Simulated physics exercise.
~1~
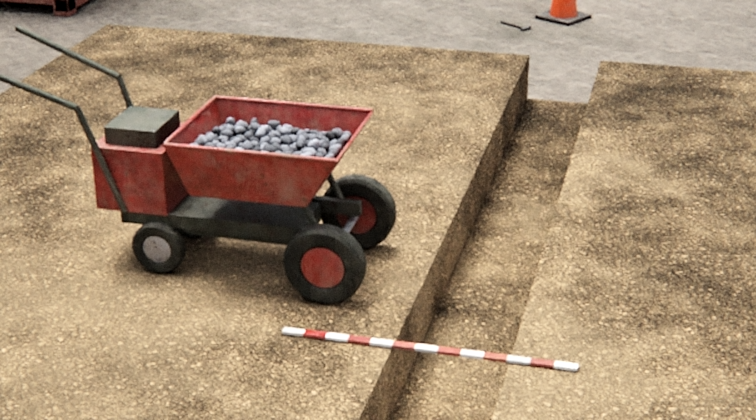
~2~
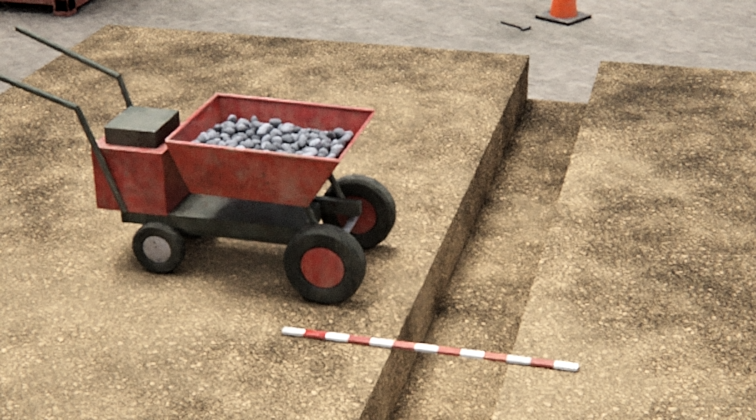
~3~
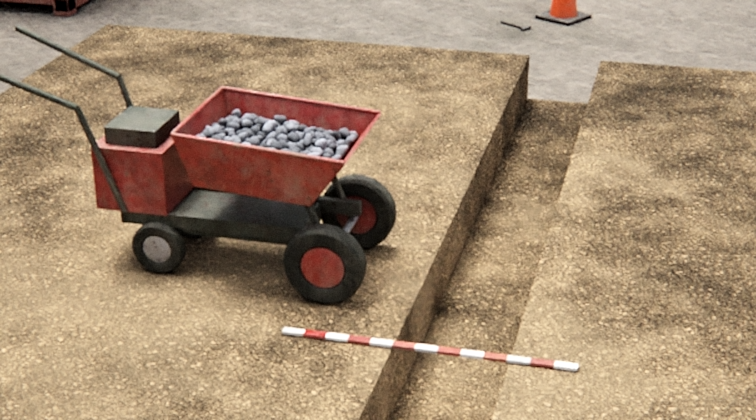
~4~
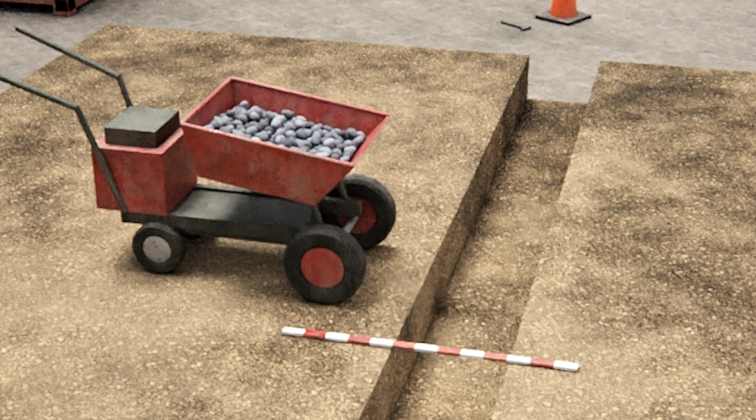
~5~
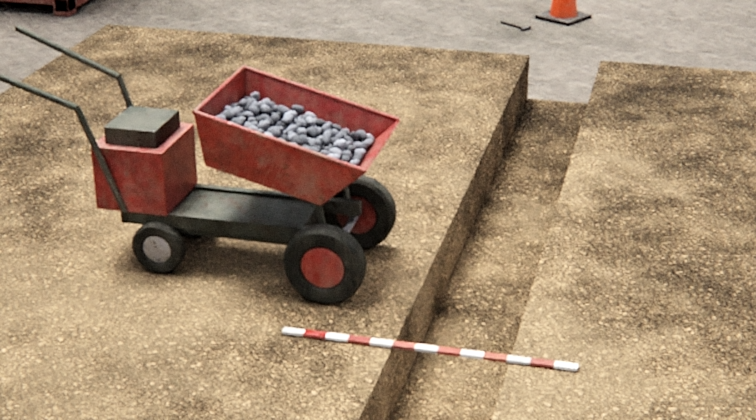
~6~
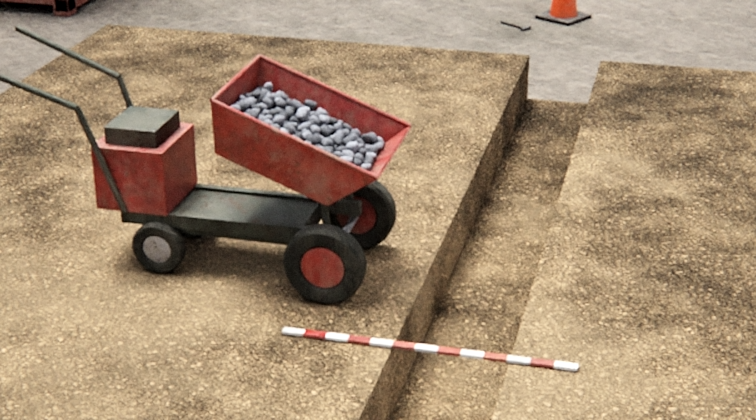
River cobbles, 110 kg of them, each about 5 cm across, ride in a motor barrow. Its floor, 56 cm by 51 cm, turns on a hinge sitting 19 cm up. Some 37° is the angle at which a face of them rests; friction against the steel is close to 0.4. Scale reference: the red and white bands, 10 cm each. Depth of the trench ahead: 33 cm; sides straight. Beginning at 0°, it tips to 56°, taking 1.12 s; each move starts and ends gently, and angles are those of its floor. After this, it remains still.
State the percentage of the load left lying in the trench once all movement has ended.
The share left there is about 39 per cent.
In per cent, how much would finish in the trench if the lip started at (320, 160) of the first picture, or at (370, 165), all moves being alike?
Estimates: 35 % then 30 %.
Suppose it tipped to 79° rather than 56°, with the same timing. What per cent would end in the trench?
Close to 95 per cent then.
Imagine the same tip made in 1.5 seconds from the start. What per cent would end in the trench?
It would be near 35 percent.
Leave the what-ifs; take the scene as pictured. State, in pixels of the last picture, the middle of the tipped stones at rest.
Around (491, 350).
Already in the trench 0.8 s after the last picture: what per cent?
At that moment: Approx. 5 %.
Then, 0.4 s after the last picture the floor is at 47°, 100 % in the skip; the foremost stones are at (403, 193).
Then, 0.8 s after the last picture the floor is at 56°, 95 % in the skip, 5 % in the trench; the foremost stones are at (468, 265).
Then, 1.1 s after the last picture the floor is at 56°, 77 % in the skip, 23 % in the trench; the foremost stones are at (514, 365).
Then, 3.0 s after the last picture the floor is at 56°, 61 % in the skip, 39 % in the trench; the foremost stones are at (520, 355).
